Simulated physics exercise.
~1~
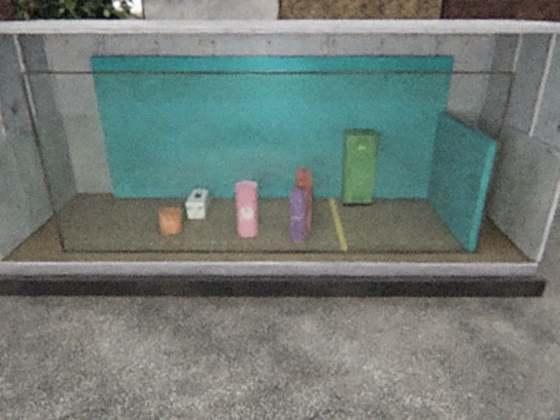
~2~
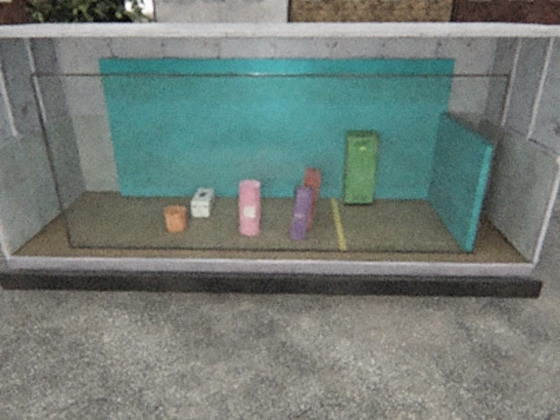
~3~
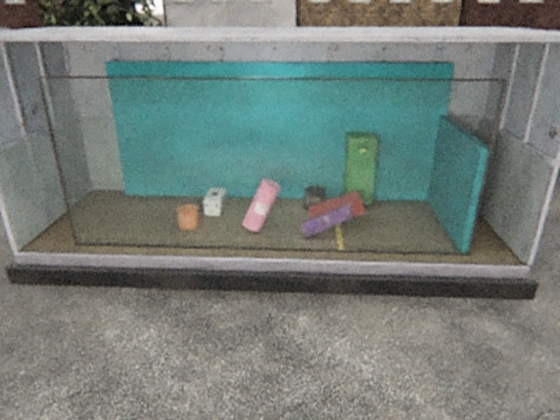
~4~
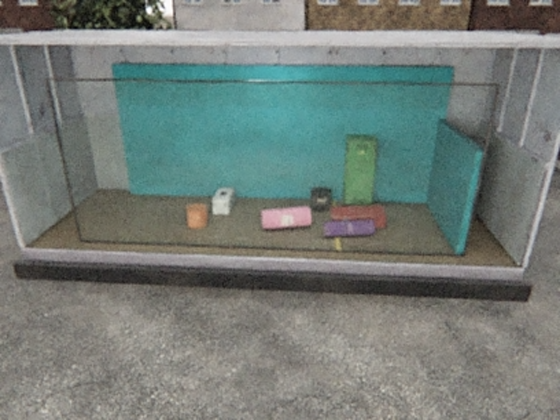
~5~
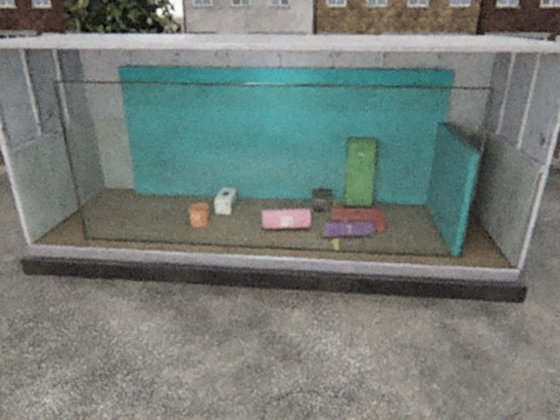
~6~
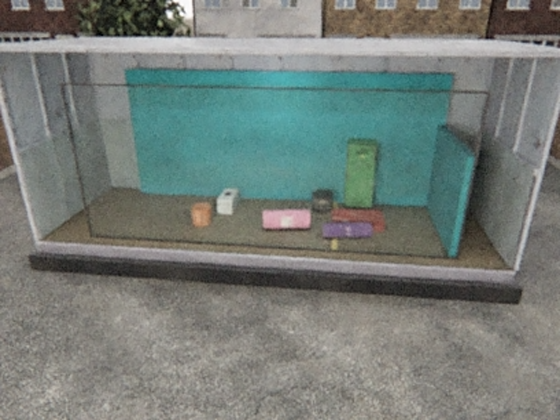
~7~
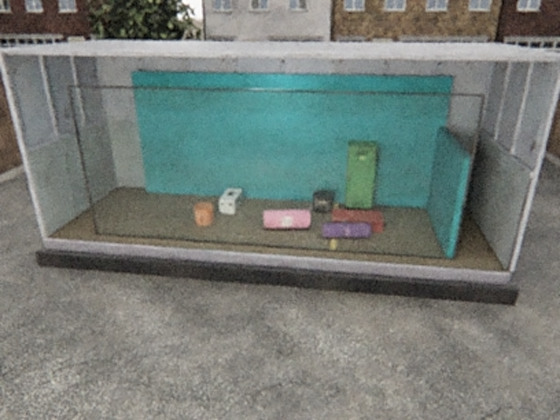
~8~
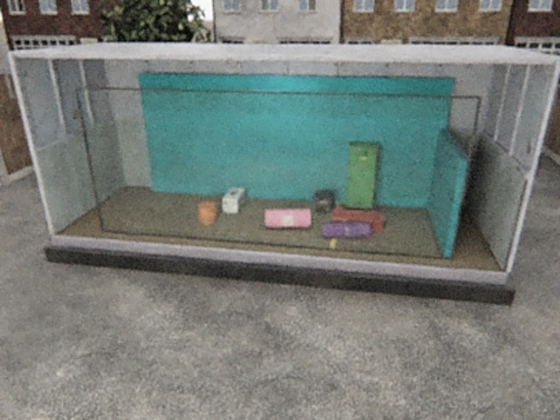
In a glass-fronted bay with a teal back wall, a purple roll, a red box and a pink drum leaned and toppled onto their sides, the purple and red ones ending across the yellow line, while the orange bucket and white toolbox stayed upright short of it.
